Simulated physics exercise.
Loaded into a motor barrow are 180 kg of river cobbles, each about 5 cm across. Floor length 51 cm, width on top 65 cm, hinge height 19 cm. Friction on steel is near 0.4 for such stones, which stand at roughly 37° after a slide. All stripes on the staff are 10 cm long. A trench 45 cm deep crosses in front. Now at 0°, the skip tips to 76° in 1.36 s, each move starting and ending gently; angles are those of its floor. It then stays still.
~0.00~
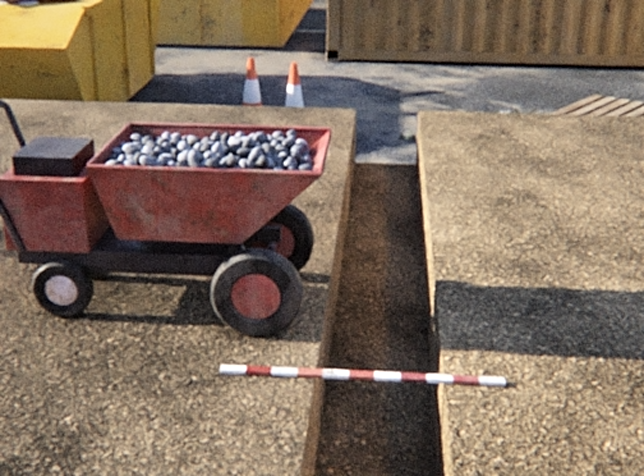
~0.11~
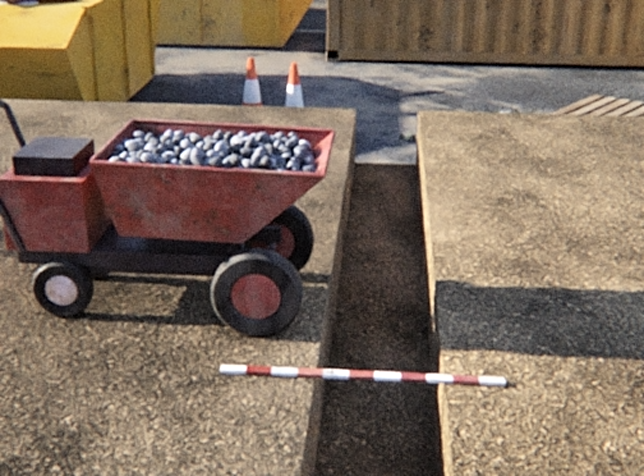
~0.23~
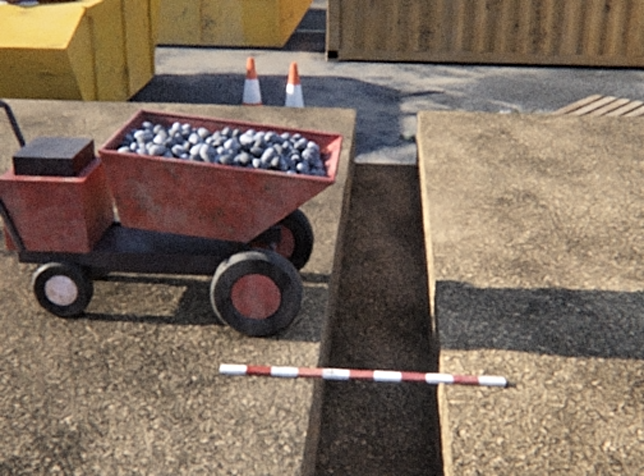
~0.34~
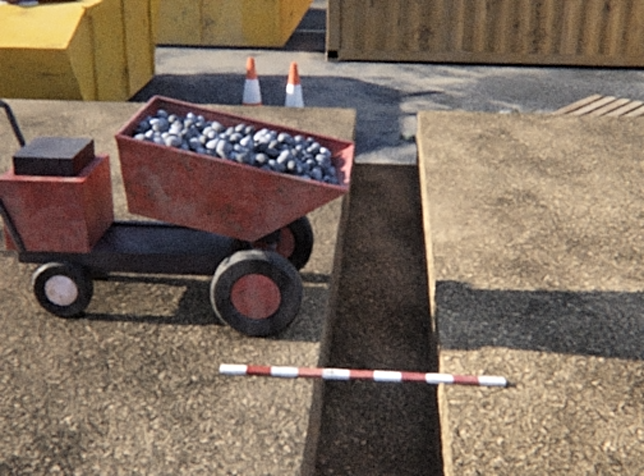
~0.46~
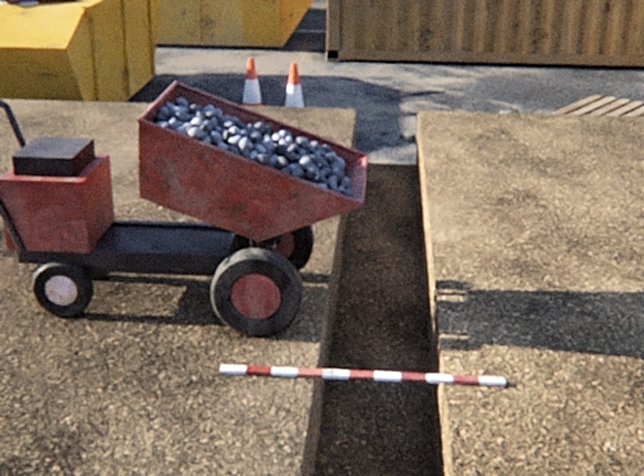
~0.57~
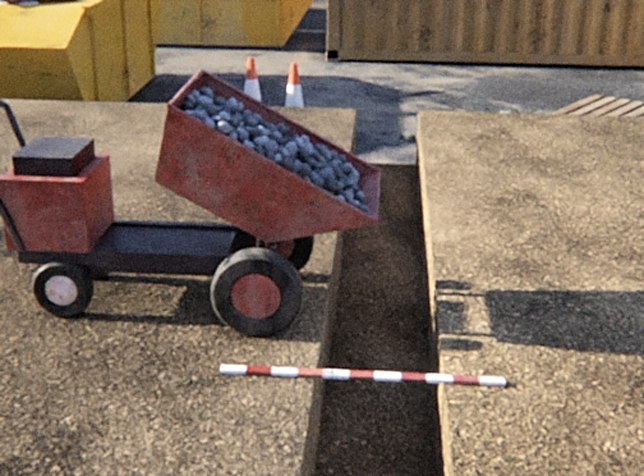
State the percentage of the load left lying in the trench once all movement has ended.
The share left there is about 61 per cent.
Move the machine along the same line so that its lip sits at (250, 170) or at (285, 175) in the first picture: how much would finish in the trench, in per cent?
First place roughly 100%, second roughly 95%.
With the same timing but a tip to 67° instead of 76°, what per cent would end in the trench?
Roughly 55% would end there.
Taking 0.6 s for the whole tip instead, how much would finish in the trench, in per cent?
Around 45 per cent would end in the trench.
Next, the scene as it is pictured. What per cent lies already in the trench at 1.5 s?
Around 30 per cent of it.
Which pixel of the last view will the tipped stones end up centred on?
I'd point to around (420, 374).
After 1.0 s the floor is at 64°; 98 % in the skip, 2 % in the trench; the foremost stones are at (428, 292).
After 1.5 s the floor is at 76°; 40 % in the skip, 30 % in the trench, 29 % past the trench; the foremost stones are at (564, 319).
After 1.8 s the floor is at 76°; 8 % in the skip, 52 % in the trench, 40 % past the trench; the foremost stones are past the picture's edge.
After 3.8 s the floor is at 76°; 0 % in the skip, 61 % in the trench, 39 % past the trench; the foremost stones are past the picture's edge.
